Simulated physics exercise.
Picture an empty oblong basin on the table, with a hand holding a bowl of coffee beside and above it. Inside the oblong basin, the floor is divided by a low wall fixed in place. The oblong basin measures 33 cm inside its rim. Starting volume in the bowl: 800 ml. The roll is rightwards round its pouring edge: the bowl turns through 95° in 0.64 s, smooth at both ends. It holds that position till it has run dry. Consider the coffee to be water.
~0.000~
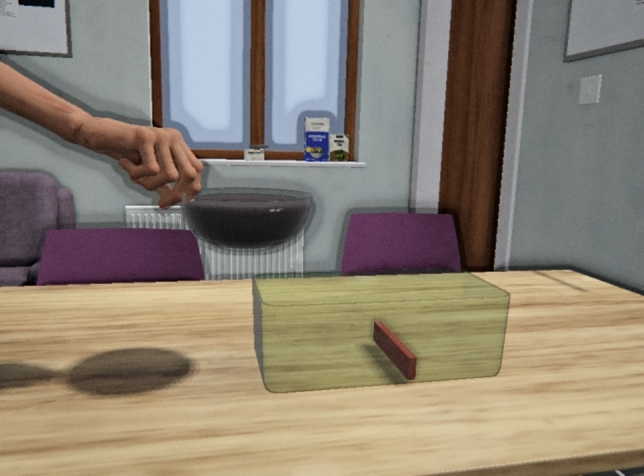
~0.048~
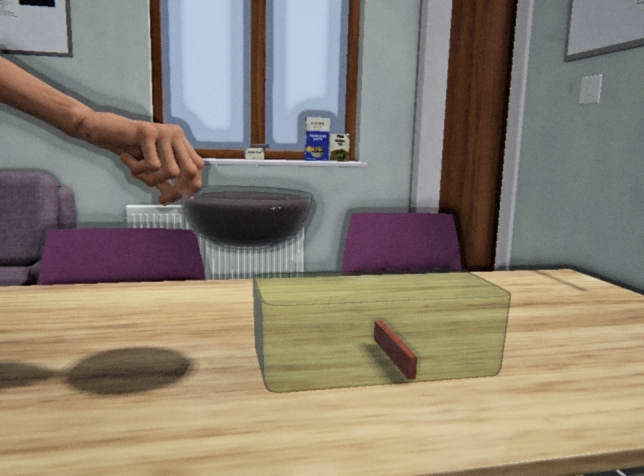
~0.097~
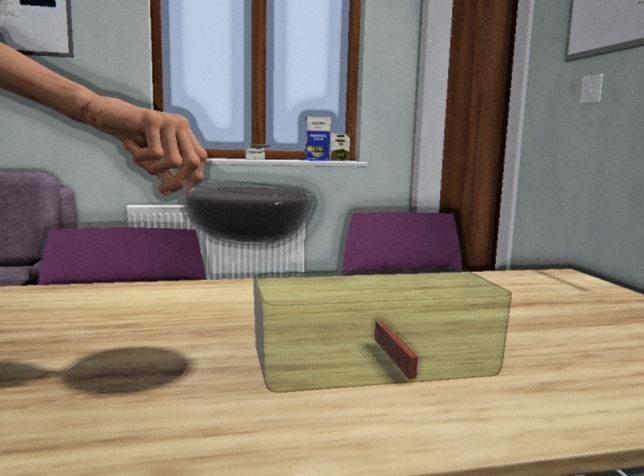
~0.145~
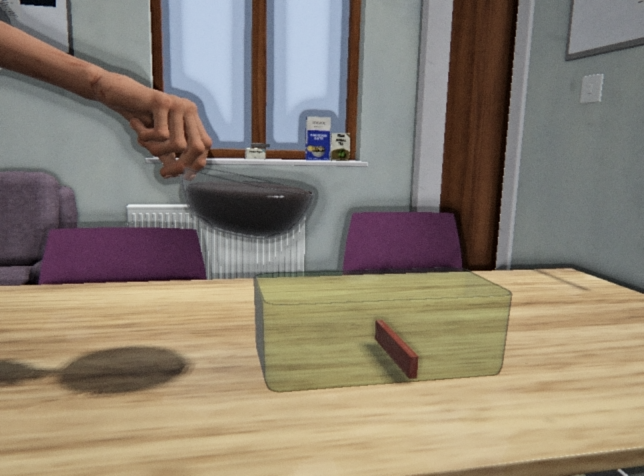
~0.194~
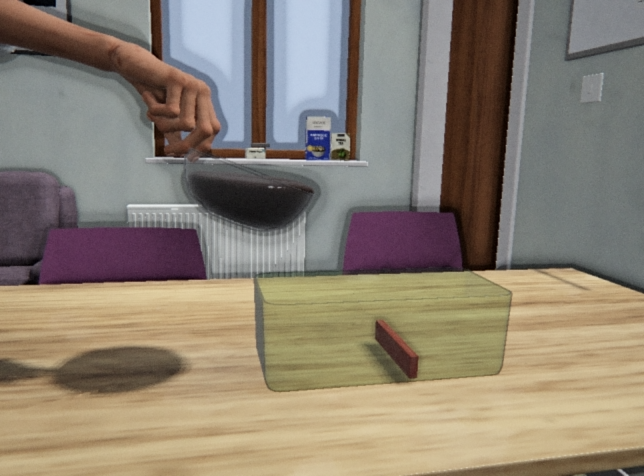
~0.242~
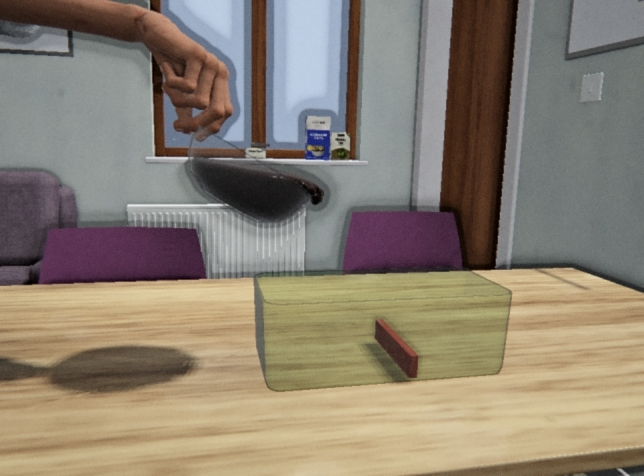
A hand holds a dark, see-through bowl of coffee level above a wooden table, left of an empty clear oblong basin with a small red wall inside. The hand then gradually tilts the bowl rightwards, its left side rising, until dark liquid begins slipping over the right edge.
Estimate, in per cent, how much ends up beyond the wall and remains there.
Roughly 46 % ends up beyond the wall.
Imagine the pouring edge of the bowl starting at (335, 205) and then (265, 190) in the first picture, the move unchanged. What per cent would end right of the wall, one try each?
I'd say 50 percent on the first go, 20 percent on the next.
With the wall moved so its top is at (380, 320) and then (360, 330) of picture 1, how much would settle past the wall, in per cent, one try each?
One try each: Around 65 percent and then around 80 percent.
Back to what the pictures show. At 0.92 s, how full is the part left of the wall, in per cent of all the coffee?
Roughly 42 in a hundred.
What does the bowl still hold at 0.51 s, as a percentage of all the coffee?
Roughly 22 percent.
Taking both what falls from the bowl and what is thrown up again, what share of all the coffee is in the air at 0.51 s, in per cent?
Around 62 percent.
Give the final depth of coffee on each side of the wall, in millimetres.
Roughly 16 mm on the left side and 20 mm on the right side.
After 0.51 s the tilt is 86° and 22 per cent is still to pour, 16 is left of the wall and 0 right of it.
After 0.71 s the tilt is 95° and 0 per cent is still to pour, 31 is left of the wall and 60 right of it.
After 0.92 s the tilt is 95° and 0 per cent is still to pour, 41 is left of the wall and 49 right of it.
After 1.14 s the tilt is 95° and 0 per cent is still to pour, 49 is left of the wall and 48 right of it.
In the end 51 per cent lies left of the wall, 46 right of it and 3 outside.
